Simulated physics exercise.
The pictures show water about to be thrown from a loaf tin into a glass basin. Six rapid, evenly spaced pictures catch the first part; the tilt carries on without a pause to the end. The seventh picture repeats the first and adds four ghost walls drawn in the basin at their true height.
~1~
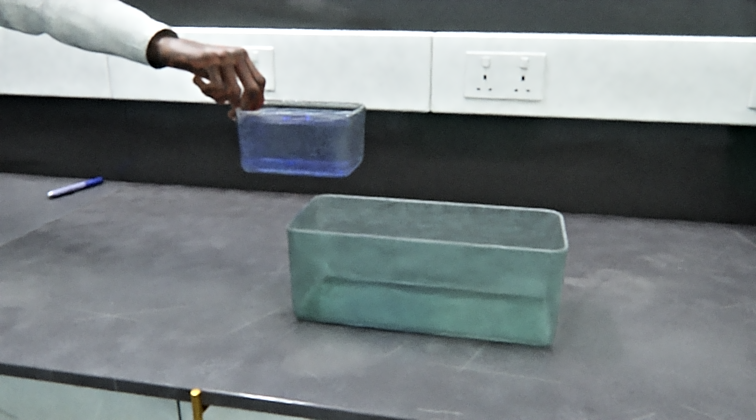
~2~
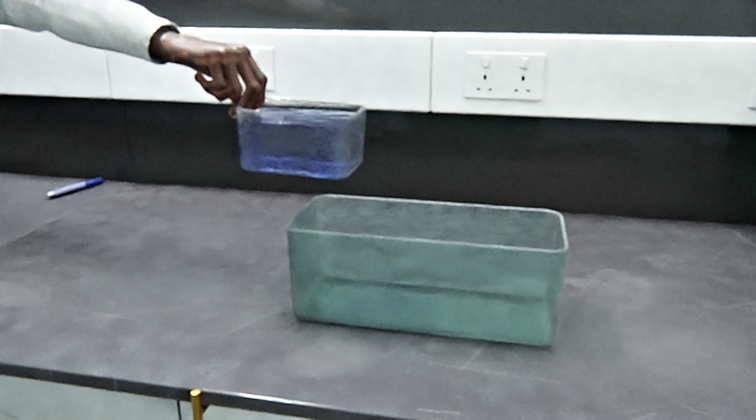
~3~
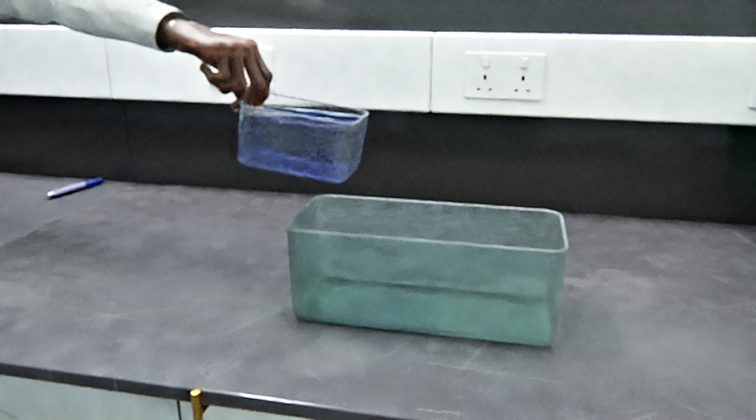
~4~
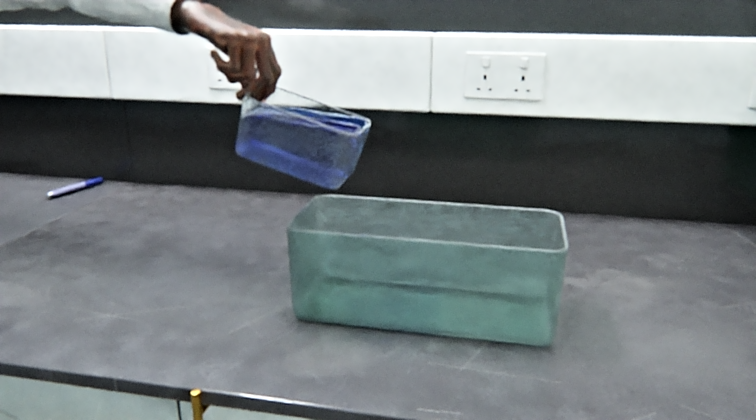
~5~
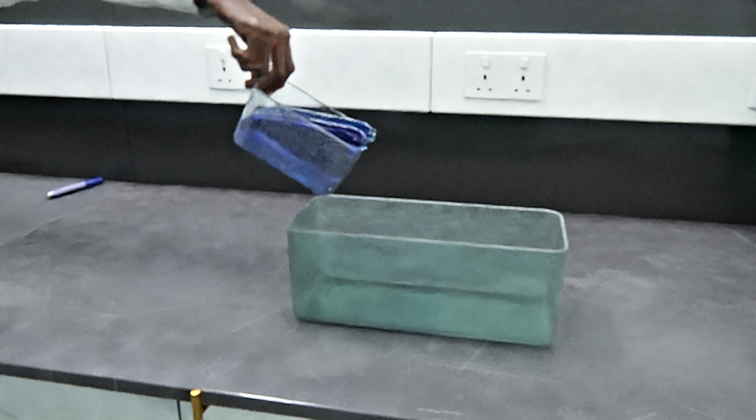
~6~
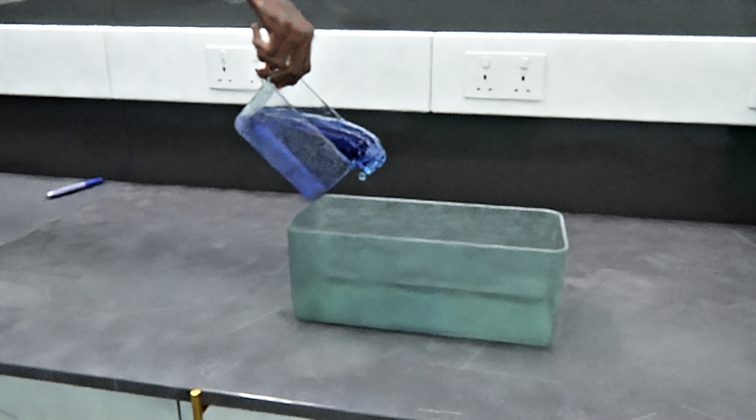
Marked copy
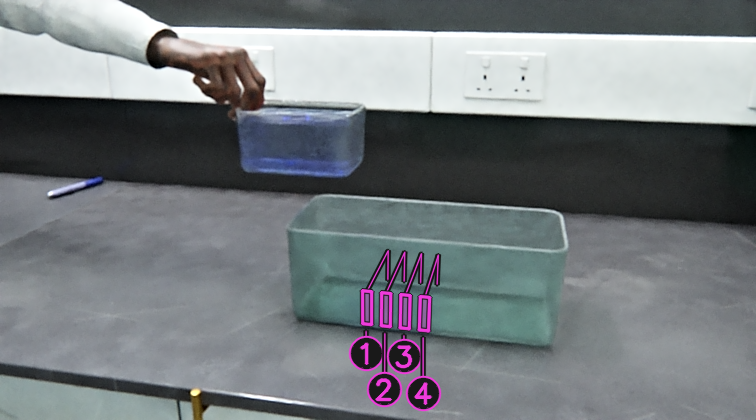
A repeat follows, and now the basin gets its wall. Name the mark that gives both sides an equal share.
The answer is place 2.
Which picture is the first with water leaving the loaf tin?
In picture 5.
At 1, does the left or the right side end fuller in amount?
More ends on the right.
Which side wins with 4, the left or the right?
The left side.
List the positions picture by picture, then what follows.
The first picture shows upright, lip at (357, 109); basin from (294, 314) to (555, 343); nothing has left yet.
The second picture shows upright, lip at (358, 111); nothing has left yet.
The third picture shows tipped about 8°, lip at (360, 117); nothing has left yet.
The fourth picture shows tipped about 17°, lip at (363, 127); nothing has left yet.
The fifth picture shows tipped about 29°, lip at (364, 140); water is over the lip, down to (368, 143).
The sixth picture shows tipped about 43°, lip at (362, 155); water is over the lip, down to (367, 173).
On the marked copy, 1 at (366, 331); 2 at (384, 333); 3 at (403, 335); 4 at (423, 337).
With 1, about 30 % ends left of the wall and 69 % right of it.
With 2, about 50 % ends left of the wall and 46 % right of it; 4 % is lost outside.
With 3, about 71 % ends left of the wall and 24 % right of it; 5 % is lost outside.
With 4, about 86 % ends left of the wall and 12 % right of it.
